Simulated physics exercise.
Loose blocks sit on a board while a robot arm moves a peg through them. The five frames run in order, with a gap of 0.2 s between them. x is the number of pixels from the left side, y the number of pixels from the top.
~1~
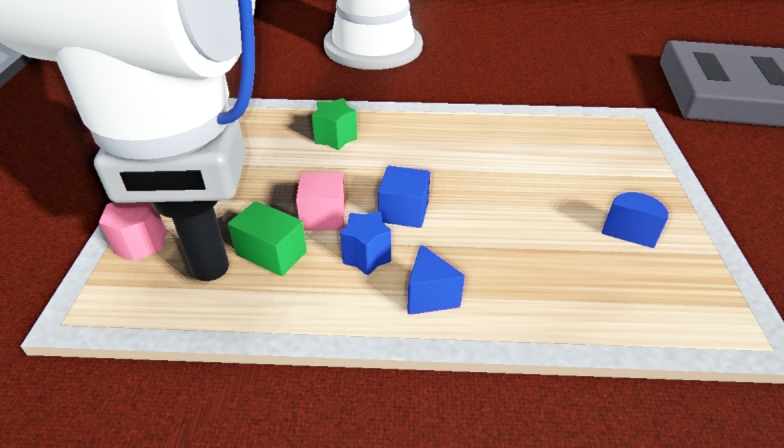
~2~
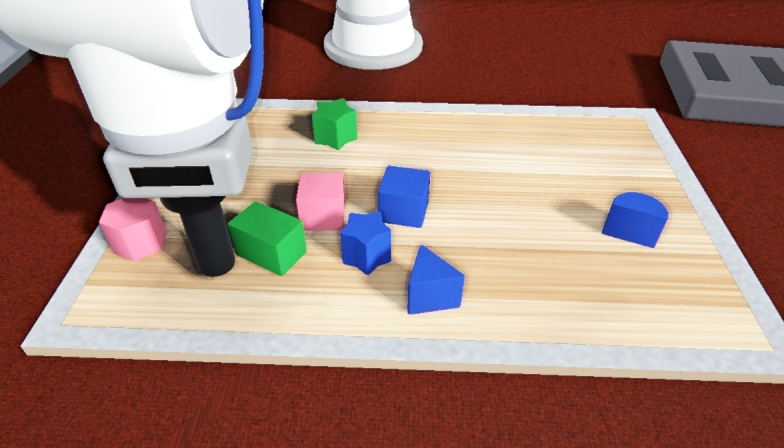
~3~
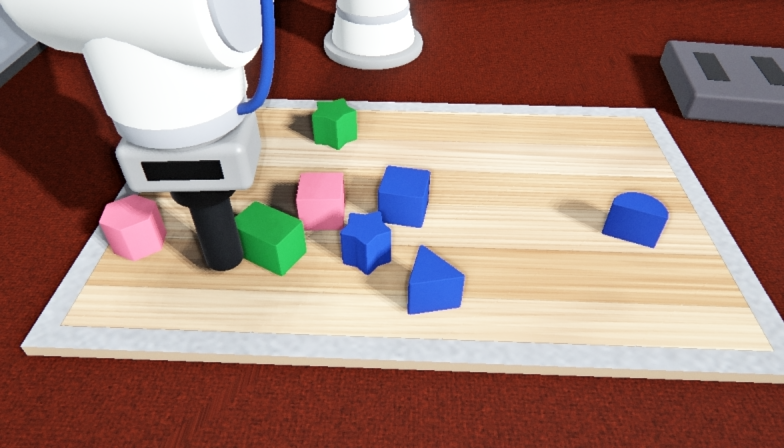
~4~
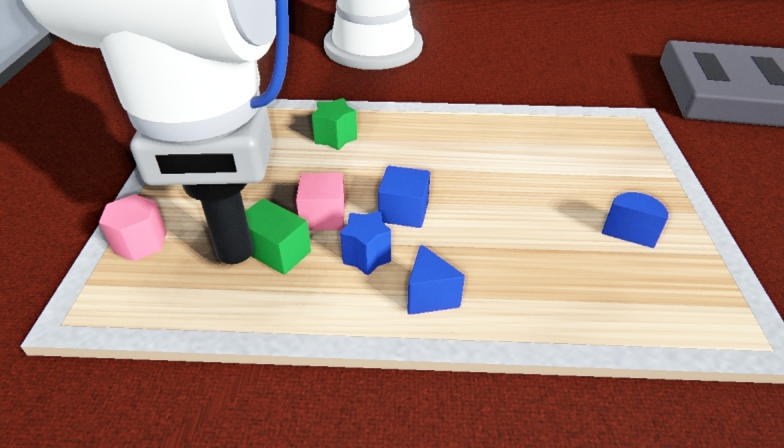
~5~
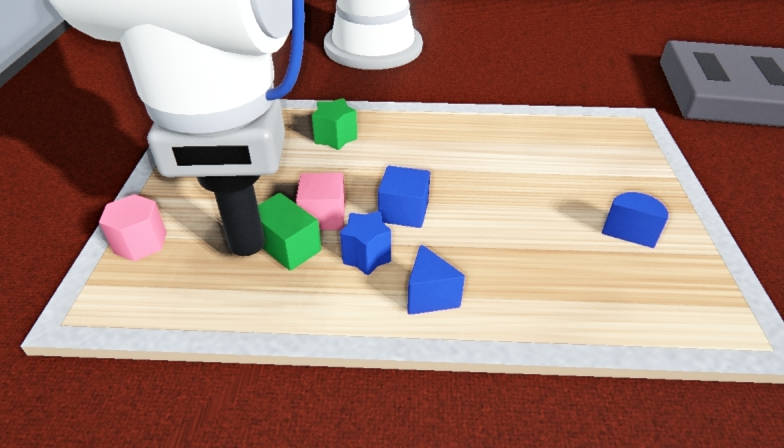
A robot arm's black peg starts between a pink hexagonal block and a green rectangular block, then slides a short way right and slightly toward the back of the board. It meets the green block and nudges it slightly right, turning it a little, while the other pink, blue and green blocks stay still.
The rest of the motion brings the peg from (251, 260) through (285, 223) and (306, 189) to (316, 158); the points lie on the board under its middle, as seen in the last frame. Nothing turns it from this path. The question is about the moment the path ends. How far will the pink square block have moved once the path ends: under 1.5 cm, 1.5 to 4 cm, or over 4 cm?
The block shifts more than 4 cm.
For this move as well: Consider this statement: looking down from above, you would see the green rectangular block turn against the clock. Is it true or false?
That is false.
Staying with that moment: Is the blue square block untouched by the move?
My answer is no.
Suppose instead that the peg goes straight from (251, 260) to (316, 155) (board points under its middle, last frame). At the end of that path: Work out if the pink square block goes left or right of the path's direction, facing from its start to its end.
It's pushed right.
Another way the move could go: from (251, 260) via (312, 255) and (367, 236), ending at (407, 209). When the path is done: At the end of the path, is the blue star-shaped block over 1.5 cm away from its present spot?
I expect so.
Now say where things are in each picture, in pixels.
In the first frame, peg tip at (211, 270); block tops, green rectangular block at (265, 222); pink square block at (320, 186); green star-shaped block at (333, 109); blue square block at (405, 181).
In the second frame, peg at (217, 265); blocks unchanged.
In the third frame, peg at (226, 260); blocks unchanged.
In the fourth frame, peg at (236, 253); green rectangular block at (270, 220).
In the fifth frame, peg at (248, 246); green rectangular block at (282, 215); pink square block at (320, 186); green star-shaped block at (333, 109); blue square block at (405, 181).
On the path given first. One third of the way, peg at (283, 208); green rectangular block at (318, 192), turned 40° clockwise; pink square block at (359, 171).
Two thirds of the way, peg at (305, 174); green rectangular block at (328, 179), turned 60° clockwise; pink square block at (375, 167), turned 15° clockwise; blue square block at (416, 180).
At the end, peg at (314, 144); green rectangular block at (328, 179), turned 60° clockwise; pink square block at (375, 167), turned 15° clockwise; green star-shaped block in place; blue square block at (416, 180).
